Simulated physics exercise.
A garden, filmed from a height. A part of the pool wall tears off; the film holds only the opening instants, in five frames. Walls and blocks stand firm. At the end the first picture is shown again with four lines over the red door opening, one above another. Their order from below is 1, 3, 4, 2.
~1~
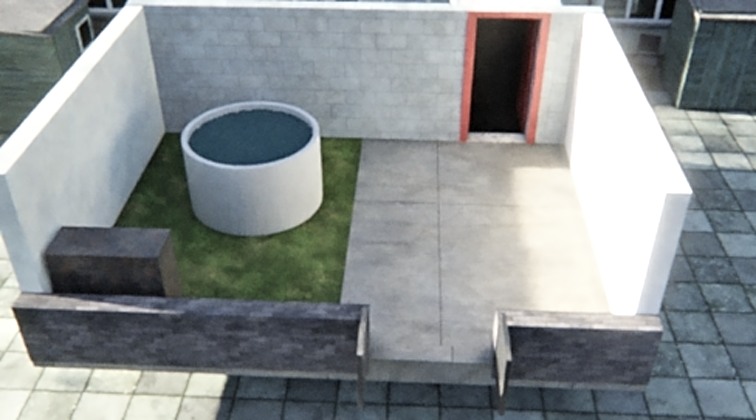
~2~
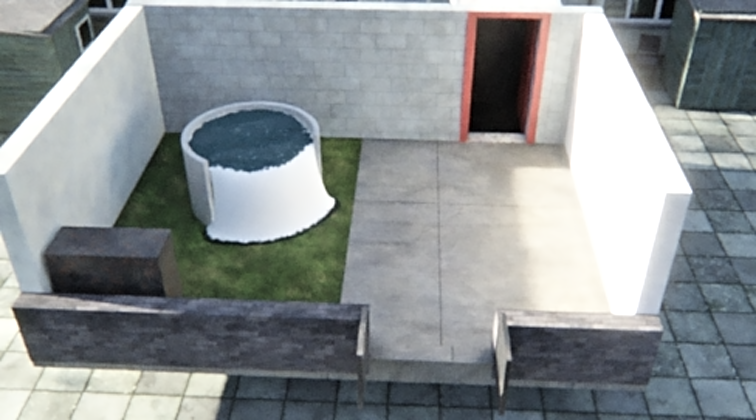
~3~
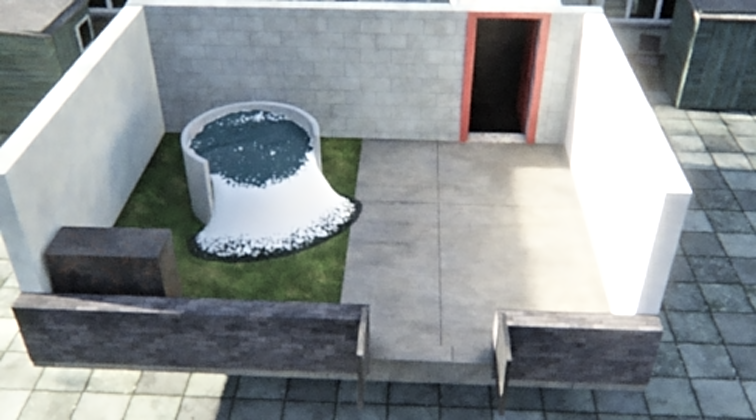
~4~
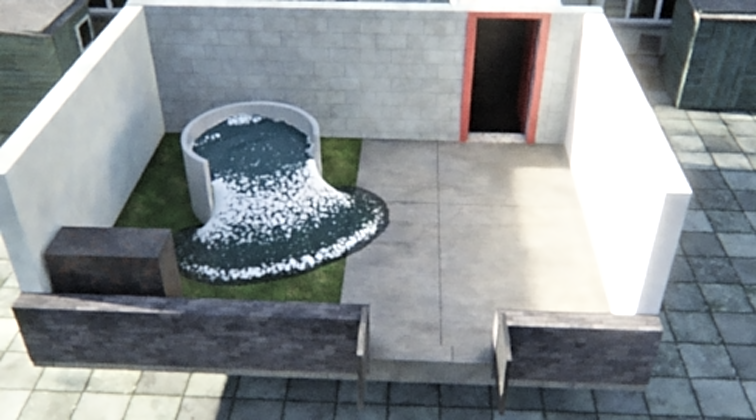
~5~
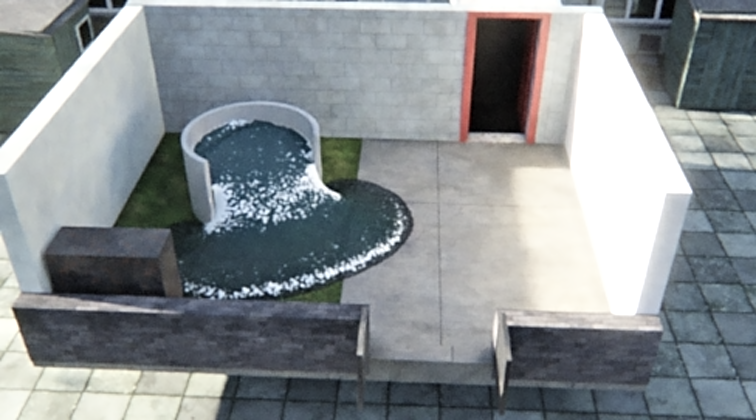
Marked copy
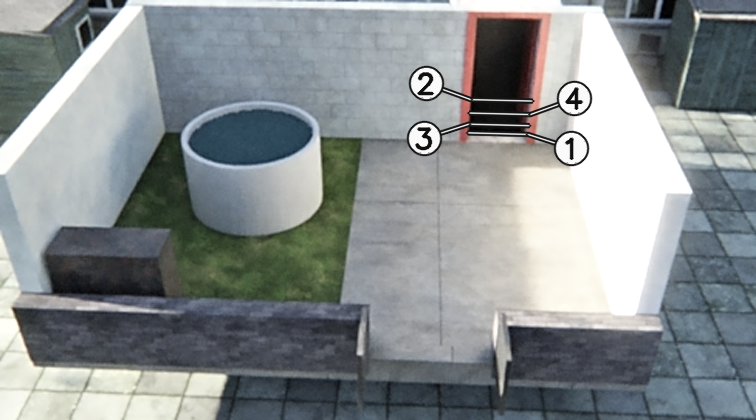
In a walled yard seen from above, the front of a round white pool gave way, and foaming water poured out over the grass, then spread in a dark sheet onto the paving beside it.
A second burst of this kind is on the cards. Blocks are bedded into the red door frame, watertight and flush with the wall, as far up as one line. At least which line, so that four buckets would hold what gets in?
That is mark 1.
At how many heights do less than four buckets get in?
All four.
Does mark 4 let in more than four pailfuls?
No, that is safe.
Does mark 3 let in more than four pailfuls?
No, that is safe.
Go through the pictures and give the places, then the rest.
The first picture shows water in the pool at rest, its middle at (251, 138); foot of the red doorway at (497, 142); open gate at (433, 303).
The second picture shows front seen at (328, 198), 2 % of the ground wet.
The third picture shows front seen at (354, 203), 5 % of the ground wet.
The fourth picture shows front seen at (381, 205), 12 % of the ground wet.
The fifth picture shows front seen at (403, 208), 18 % of the ground wet.
On the marked copy, 1 at (498, 133); 2 at (501, 100); 3 at (498, 124); 4 at (500, 113); from the bottom up 1, 3, 4, 2.
With 1, a splash gets over, under a bucket.
With 2, nothing gets over.
With 3, nothing gets over.
With 4, nothing gets over.
